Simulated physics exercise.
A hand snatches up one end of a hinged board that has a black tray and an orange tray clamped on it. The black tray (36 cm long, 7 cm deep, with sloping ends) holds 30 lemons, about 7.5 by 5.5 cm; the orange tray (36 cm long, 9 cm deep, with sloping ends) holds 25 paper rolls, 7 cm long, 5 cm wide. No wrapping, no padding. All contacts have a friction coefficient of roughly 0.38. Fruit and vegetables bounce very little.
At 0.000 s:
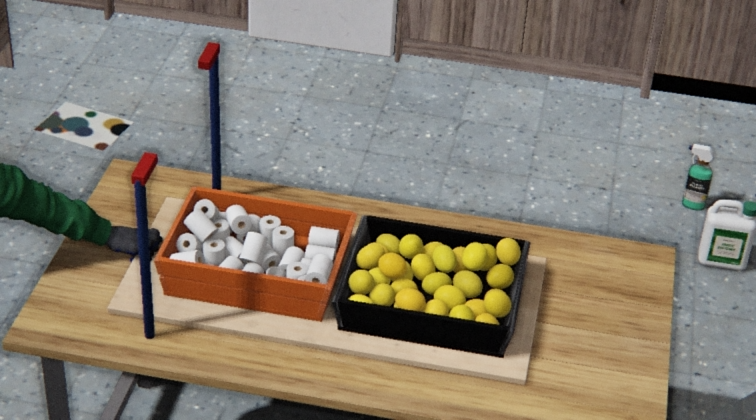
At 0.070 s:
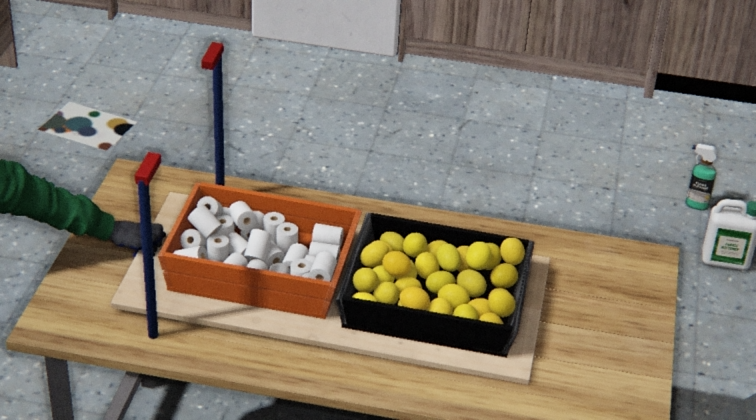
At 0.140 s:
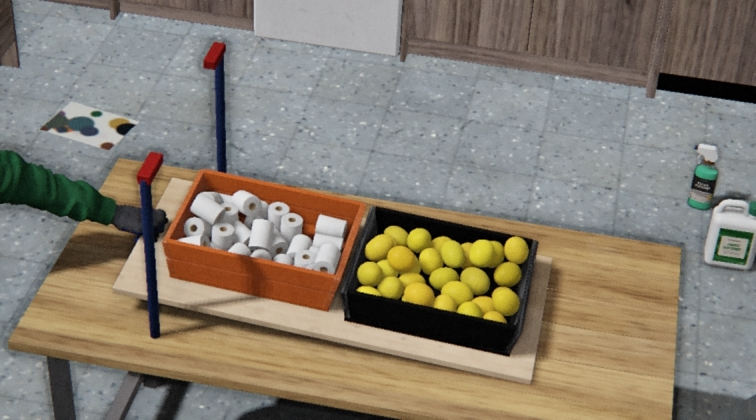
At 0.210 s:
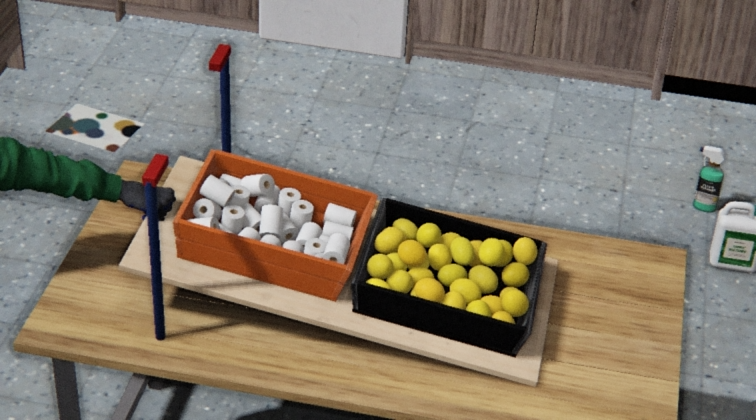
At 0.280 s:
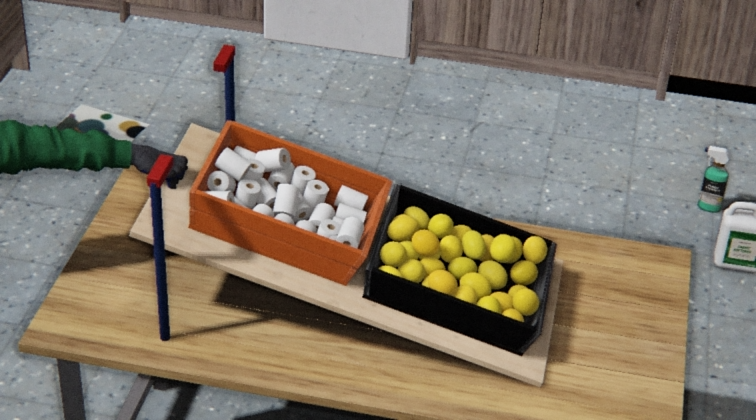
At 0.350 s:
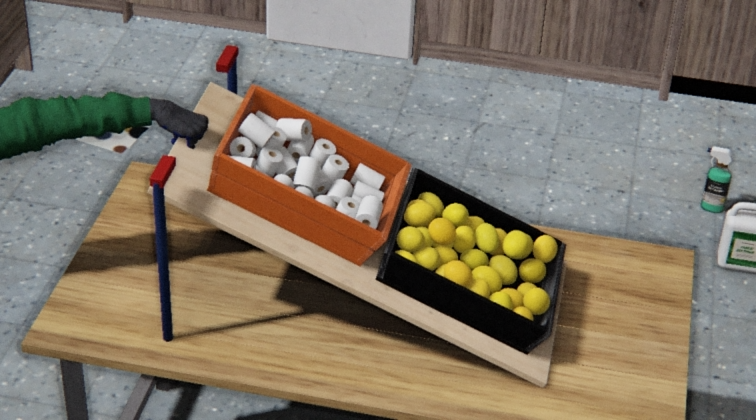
At the start, an orange tray of white paper rolls and a black tray of lemons sit side by side on a board lying flat on a wooden table, a gloved hand at its left end. The hand lifts that end, slightly, then steeply, and the board slopes down toward the right with both trays.
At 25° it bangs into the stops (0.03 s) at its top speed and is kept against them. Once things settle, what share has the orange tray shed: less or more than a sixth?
Over a sixth of the paper rolls leave the orange tray.
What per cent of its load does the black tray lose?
Black tray 5 per cent.
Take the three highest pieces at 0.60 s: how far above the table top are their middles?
About 52 cm.
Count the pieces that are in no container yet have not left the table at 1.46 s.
About 1.
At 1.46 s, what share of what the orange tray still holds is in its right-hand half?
Some 100 per cent.
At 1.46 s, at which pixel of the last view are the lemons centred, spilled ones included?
Near (495, 266).
After 0.36 s, the lift is arrested.
After 0.46 s, tilt 25°; 0 of 30 out of the black tray and 0 of 25 out of the orange tray.
After 0.60 s, tilt 25°; 0 of 30 out of the black tray and 1 of 25 out of the orange tray.
After 0.86 s, tilt 25°; 0 of 30 out of the black tray and 8 of 25 out of the orange tray.
When it is over (at 1.46 s), 1 of 30 out of the black tray and 10 of 25 out of the orange tray. Asked share, 10 of 25, 40 per cent.
